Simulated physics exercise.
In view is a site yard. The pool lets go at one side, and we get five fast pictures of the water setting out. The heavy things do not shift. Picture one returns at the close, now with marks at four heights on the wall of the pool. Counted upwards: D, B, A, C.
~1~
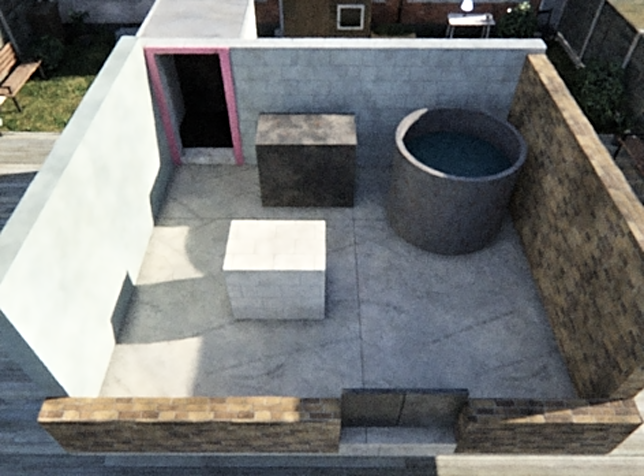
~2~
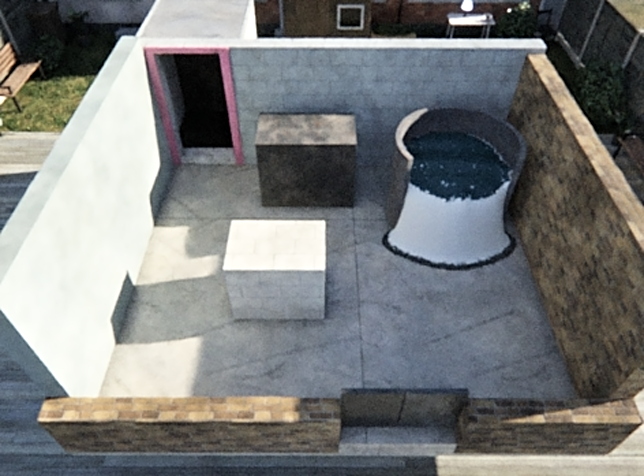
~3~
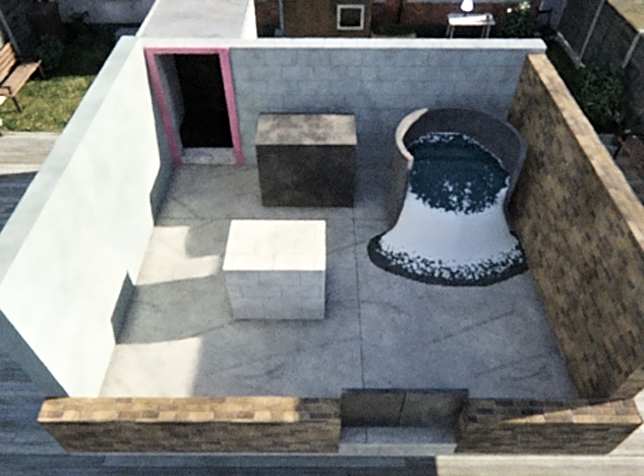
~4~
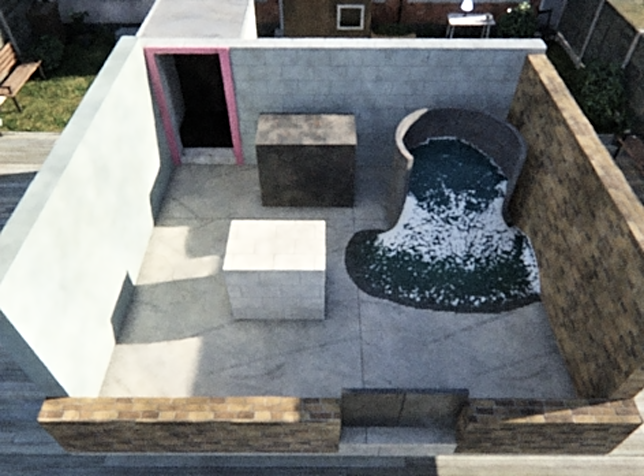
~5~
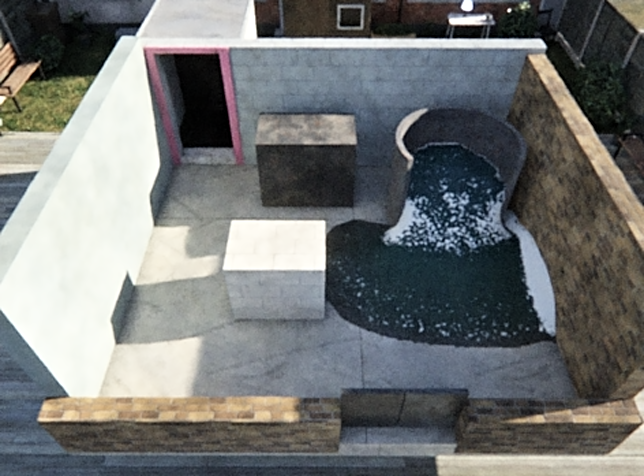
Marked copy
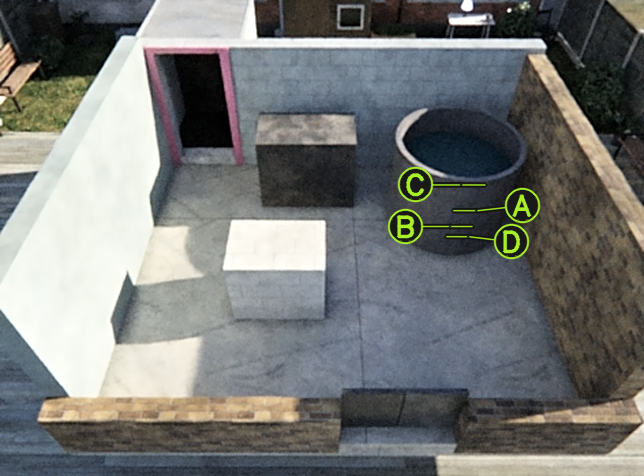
A walled site yard with a pale concrete floor is seen from high above its low brick front wall, the camera still. A pink-framed doorway stands at the back left, a dark block and a white-topped block near the middle, and a round grey pool at the back right. The pool's front opens and dark, white-flecked water pours out, spreading forward across the floor, reaching the white-topped block and the right wall.
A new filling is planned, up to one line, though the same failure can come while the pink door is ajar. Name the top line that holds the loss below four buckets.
I would pick line A.
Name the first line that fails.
Here it is line C.
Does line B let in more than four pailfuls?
No, not at all.
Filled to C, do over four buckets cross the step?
Yes, that goes wrong.
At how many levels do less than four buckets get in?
Three of them.
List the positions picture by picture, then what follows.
In the first frame, water in the pool at rest, its middle at (455, 163); foot of the pink doorway at (209, 164); shut gate at (403, 395).
In the second frame, 3 % of the ground under water, visible out to (509, 238).
In the third frame, 7 % of the ground under water, visible out to (374, 246).
In the fourth frame, 13 % of the ground under water, visible out to (353, 266).
In the fifth frame, 23 % of the ground under water, visible out to (346, 306).
In lime, A at (465, 210); B at (460, 226); C at (472, 184); D at (457, 236); from the bottom up D, B, A, C.
With A, a bucket or two gets in.
With B, nothing gets over.
With C, about 11 bucketfuls get in.
With D, nothing gets over.
